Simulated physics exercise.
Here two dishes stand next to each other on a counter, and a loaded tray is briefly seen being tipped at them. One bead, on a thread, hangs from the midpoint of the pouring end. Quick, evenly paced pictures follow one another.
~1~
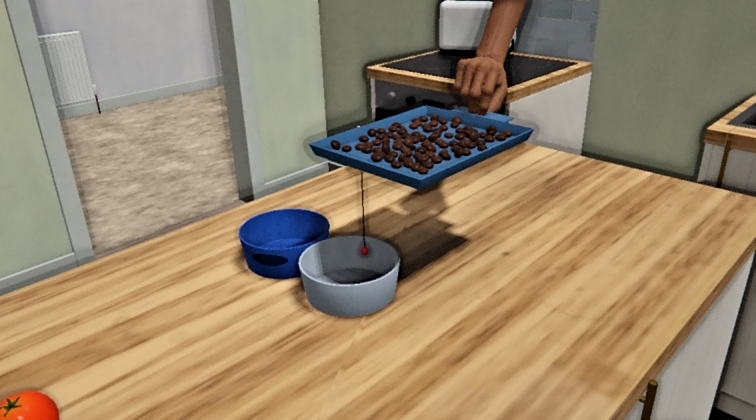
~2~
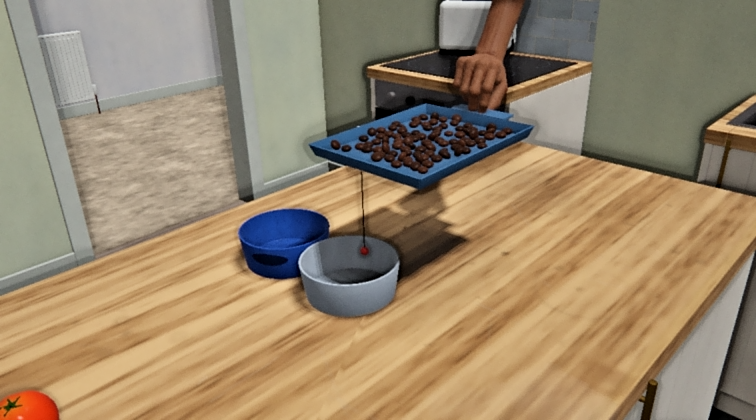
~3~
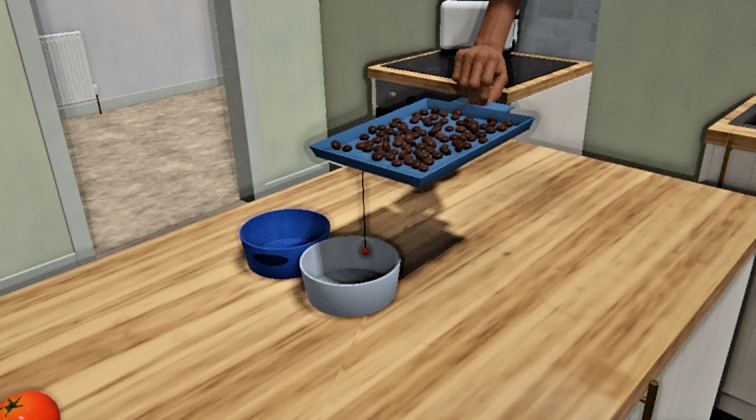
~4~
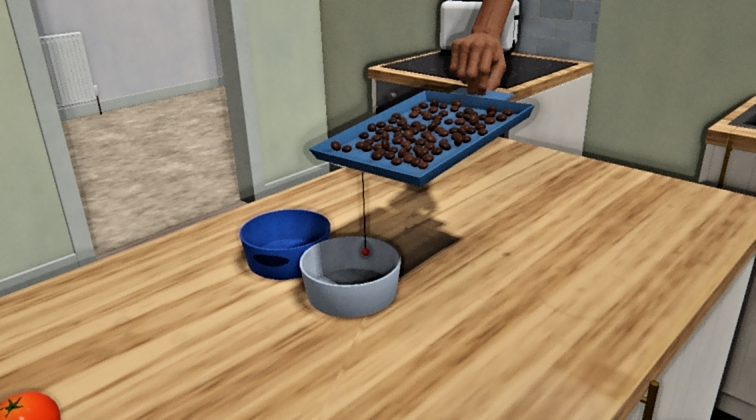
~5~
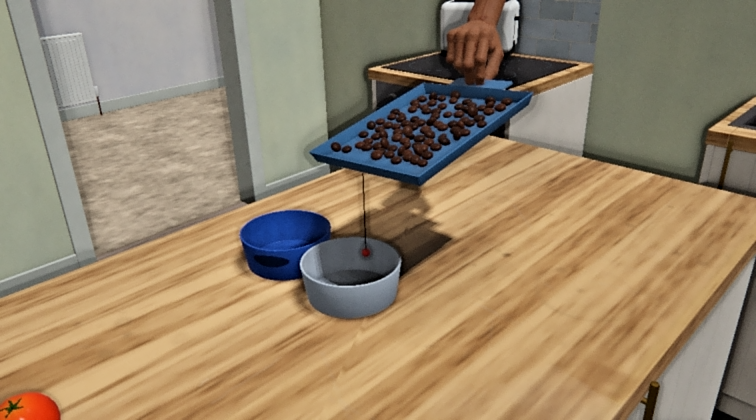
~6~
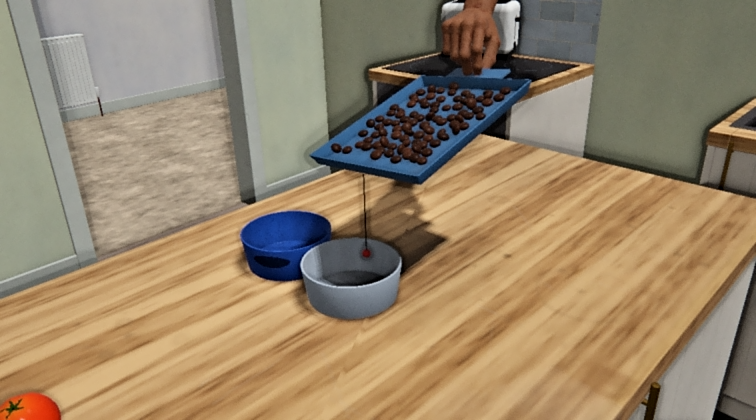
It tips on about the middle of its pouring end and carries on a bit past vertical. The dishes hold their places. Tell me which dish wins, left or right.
The dish that wins is the right one.
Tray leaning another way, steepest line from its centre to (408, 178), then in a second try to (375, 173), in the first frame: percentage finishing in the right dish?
About 10 and 40 percent.
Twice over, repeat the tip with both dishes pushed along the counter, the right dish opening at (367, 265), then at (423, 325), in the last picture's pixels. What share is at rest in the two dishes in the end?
About 80 per cent, then about 40 per cent.
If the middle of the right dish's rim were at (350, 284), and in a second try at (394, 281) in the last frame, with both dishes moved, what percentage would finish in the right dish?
In order: 30 percent and 0 percent.
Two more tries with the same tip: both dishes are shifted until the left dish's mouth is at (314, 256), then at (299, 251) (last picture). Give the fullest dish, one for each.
With the dishes at the first place it's the left-side dish, and at the second it's the left-side dish.
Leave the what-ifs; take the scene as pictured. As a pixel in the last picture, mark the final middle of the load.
Around (332, 287).
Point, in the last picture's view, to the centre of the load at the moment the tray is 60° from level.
Roughly at (345, 144).
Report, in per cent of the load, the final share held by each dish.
In the left dish 20 per cent comes to rest, in the right dish 60 per cent.
Just after the last frame, tray tipped steeply; almost all on the tray; just a few in the air.
A moment on, tray tipped right over; about a tenth on the tray; roughly half in the right dish; about a tenth in the left dish; about a tenth outside both; roughly a quarter in the air.
Further on, tray tipped past a quarter turn; roughly two thirds in the right dish; roughly a quarter in the left dish; roughly a quarter outside both.
When it is over, tray tipped past a quarter turn; roughly two thirds in the right dish; roughly a quarter in the left dish; roughly a quarter outside both.
